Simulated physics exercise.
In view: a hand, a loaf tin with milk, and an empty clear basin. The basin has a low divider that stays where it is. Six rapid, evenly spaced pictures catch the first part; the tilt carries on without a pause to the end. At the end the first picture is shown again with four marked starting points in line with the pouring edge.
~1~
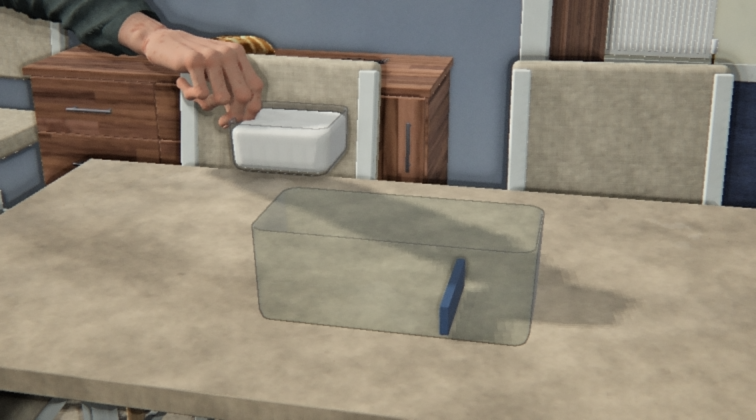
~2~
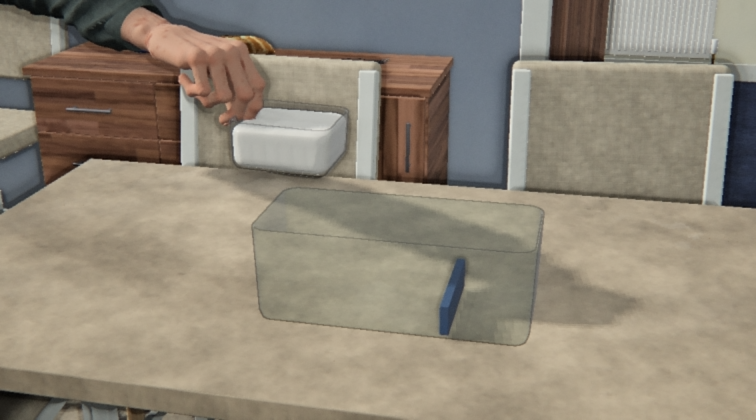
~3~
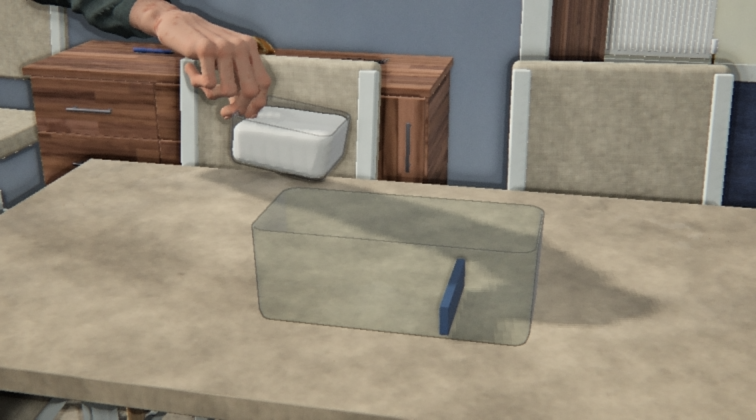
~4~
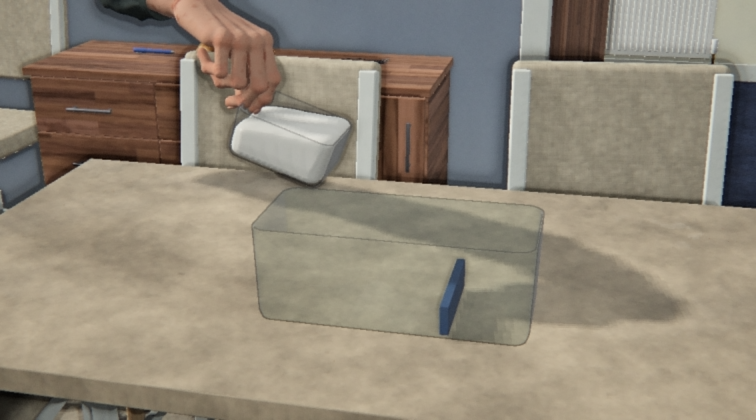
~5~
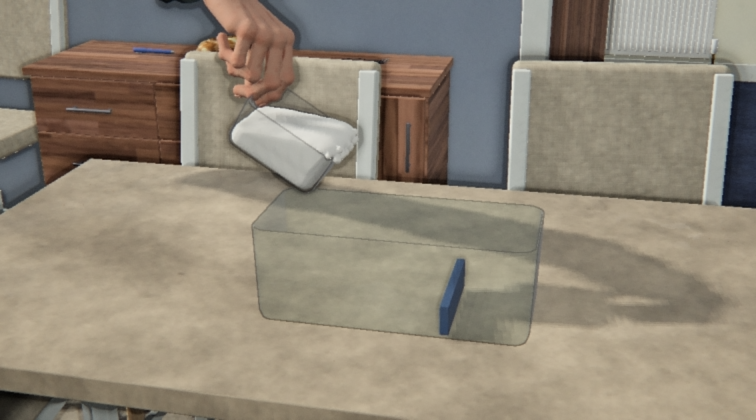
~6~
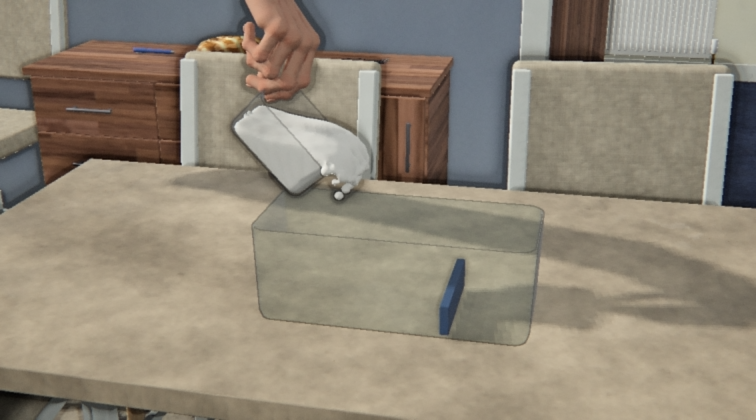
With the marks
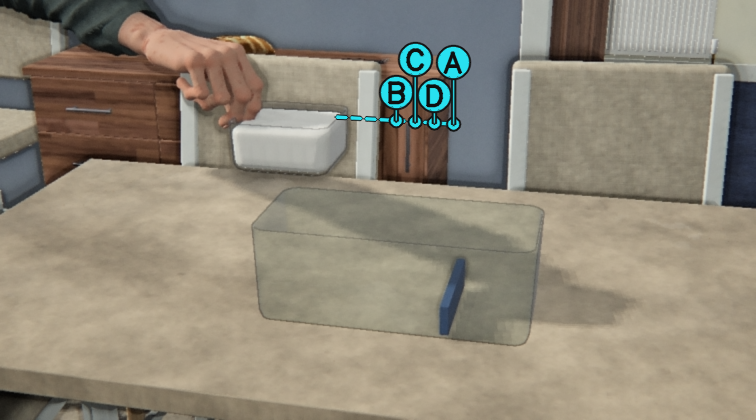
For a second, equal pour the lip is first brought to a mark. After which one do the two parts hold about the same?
C.
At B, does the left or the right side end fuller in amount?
The left side.
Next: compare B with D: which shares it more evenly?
It is D.
In cyan, A at (453, 124); B at (396, 120); C at (415, 121); D at (434, 123).
Choosing A, about 28 % ends left of the wall and 69 % right of it; 3 % is lost outside.
Choosing B, about 78 % ends left of the wall and 18 % right of it; 4 % is lost outside.
Choosing C, about 52 % ends left of the wall and 46 % right of it.
Choosing D, about 36 % ends left of the wall and 63 % right of it.
